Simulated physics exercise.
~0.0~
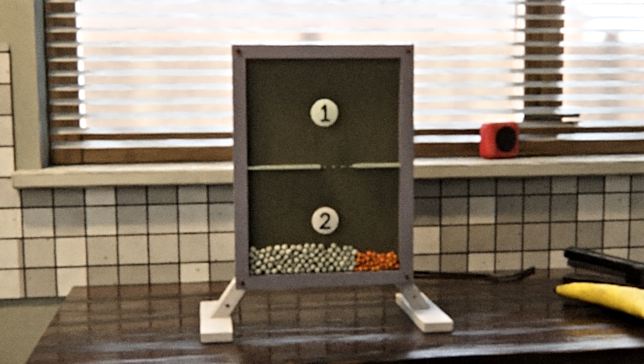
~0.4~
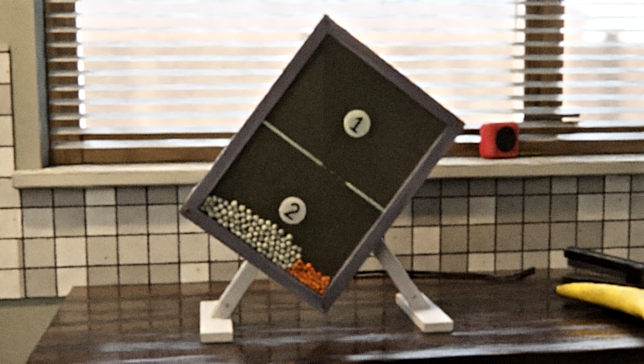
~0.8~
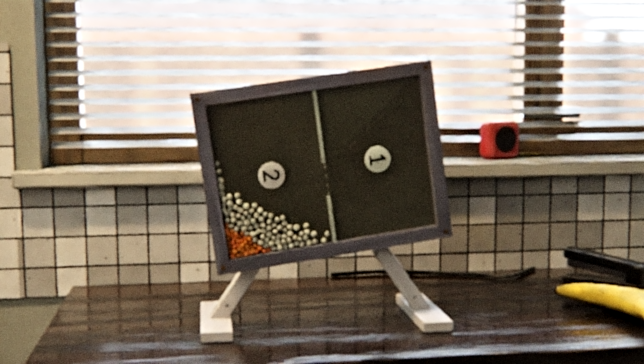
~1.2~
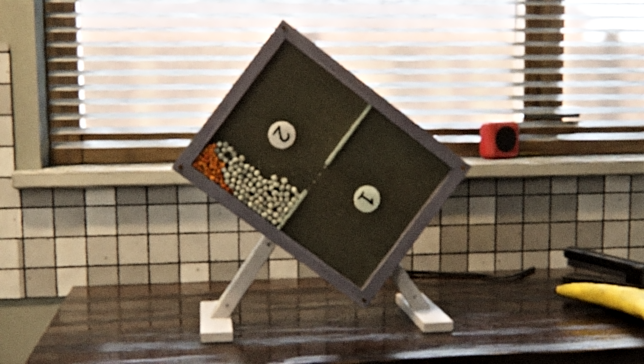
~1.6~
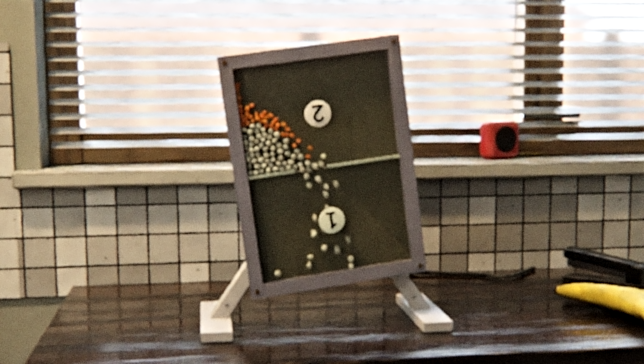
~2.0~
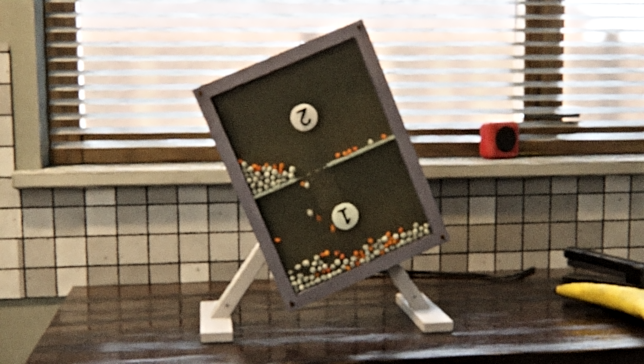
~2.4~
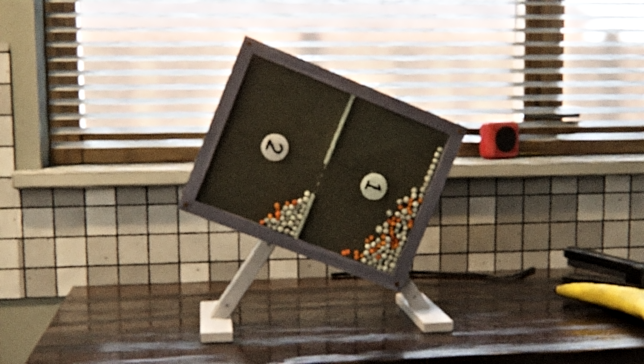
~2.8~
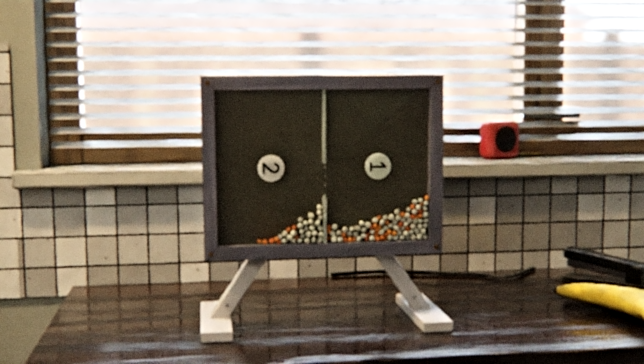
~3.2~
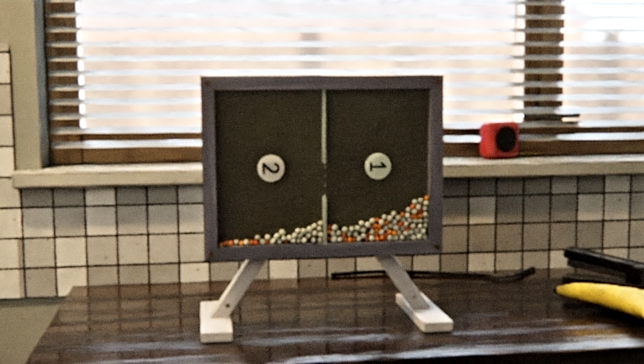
On a dark glossy table before a tiled wall and a window with blinds, a framed case with a clear front stands upright on white feet, white and smaller orange balls lying in its lower chamber, marked two. The case turns counterclockwise, and the balls slide into a corner of that chamber. As it nears upside down, they pour through the gap in the dividing line into chamber one, mixing as they fall. It then swings back clockwise and stops on its side. The balls spread lower and settle, with more in chamber one, at right, than in chamber two.
